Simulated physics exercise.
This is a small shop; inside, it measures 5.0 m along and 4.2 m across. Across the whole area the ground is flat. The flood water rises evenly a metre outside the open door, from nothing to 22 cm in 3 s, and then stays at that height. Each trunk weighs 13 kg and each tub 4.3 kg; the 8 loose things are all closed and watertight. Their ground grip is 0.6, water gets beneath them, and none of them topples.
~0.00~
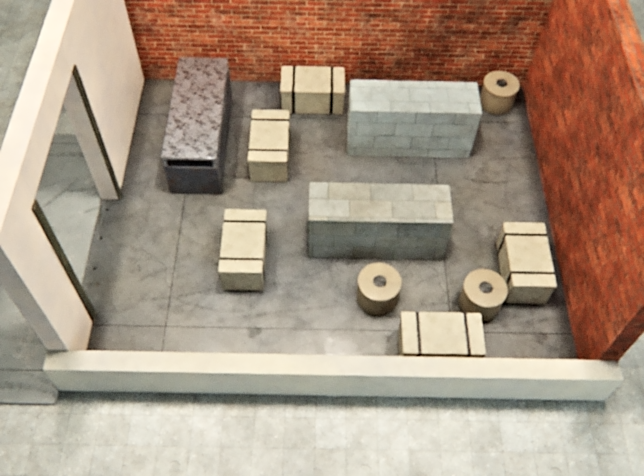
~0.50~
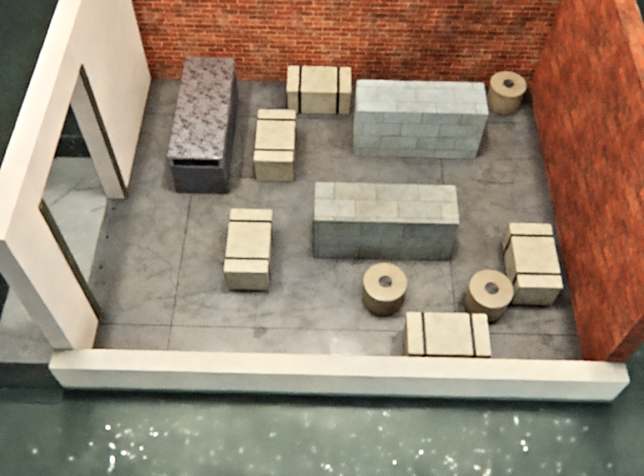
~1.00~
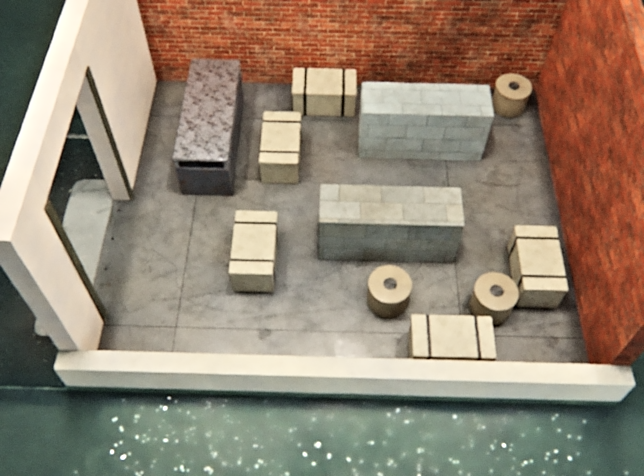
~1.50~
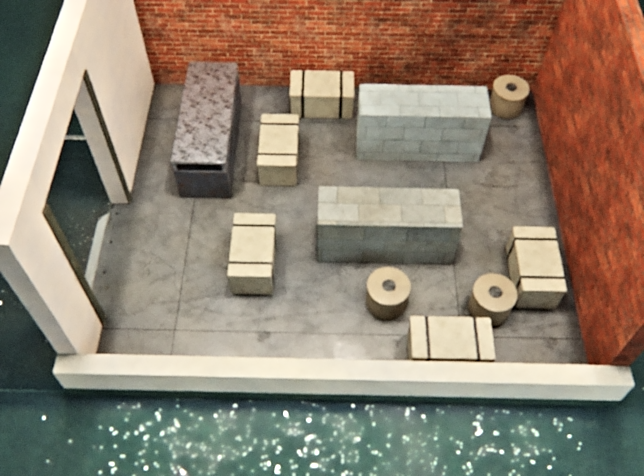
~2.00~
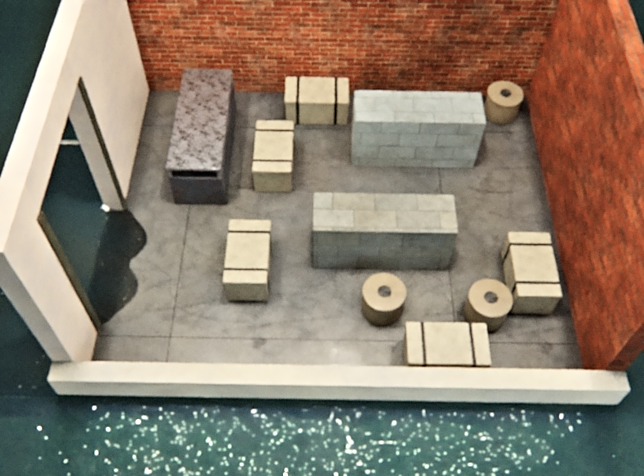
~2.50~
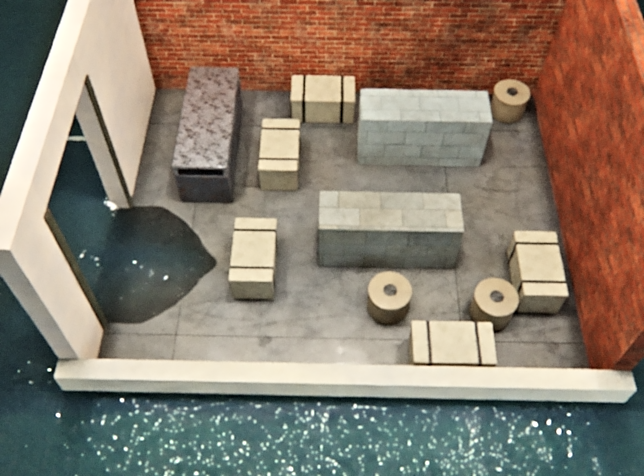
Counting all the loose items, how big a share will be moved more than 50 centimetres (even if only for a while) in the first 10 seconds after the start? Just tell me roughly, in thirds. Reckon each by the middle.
Roughly two thirds or more.
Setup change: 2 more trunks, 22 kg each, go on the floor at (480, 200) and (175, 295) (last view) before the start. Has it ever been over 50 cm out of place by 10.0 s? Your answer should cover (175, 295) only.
It comes out higher.
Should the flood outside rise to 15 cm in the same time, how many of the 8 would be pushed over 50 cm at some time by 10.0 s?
Then 4 of them.
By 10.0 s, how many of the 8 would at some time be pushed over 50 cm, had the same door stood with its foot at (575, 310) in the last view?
The answer then is 6.
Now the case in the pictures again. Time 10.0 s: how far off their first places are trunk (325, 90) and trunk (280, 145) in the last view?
5 cm, 50 cm.
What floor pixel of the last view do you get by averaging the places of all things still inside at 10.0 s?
At about (427, 191).
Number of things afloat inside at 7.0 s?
Count: 5.
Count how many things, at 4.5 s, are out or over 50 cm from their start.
1 of them.
After 3.5 s 0 of 8 are over 50 cm from their spots; 0 afloat.
After 4.5 s 1 of 8 are over 50 cm from their spots; 1 afloat.
After 7.0 s 3 of 8 are over 50 cm from their spots; 5 afloat.
After 10.0 s 7 of 8 are over 50 cm from their spots, and 7 have been at some point; 8 afloat.
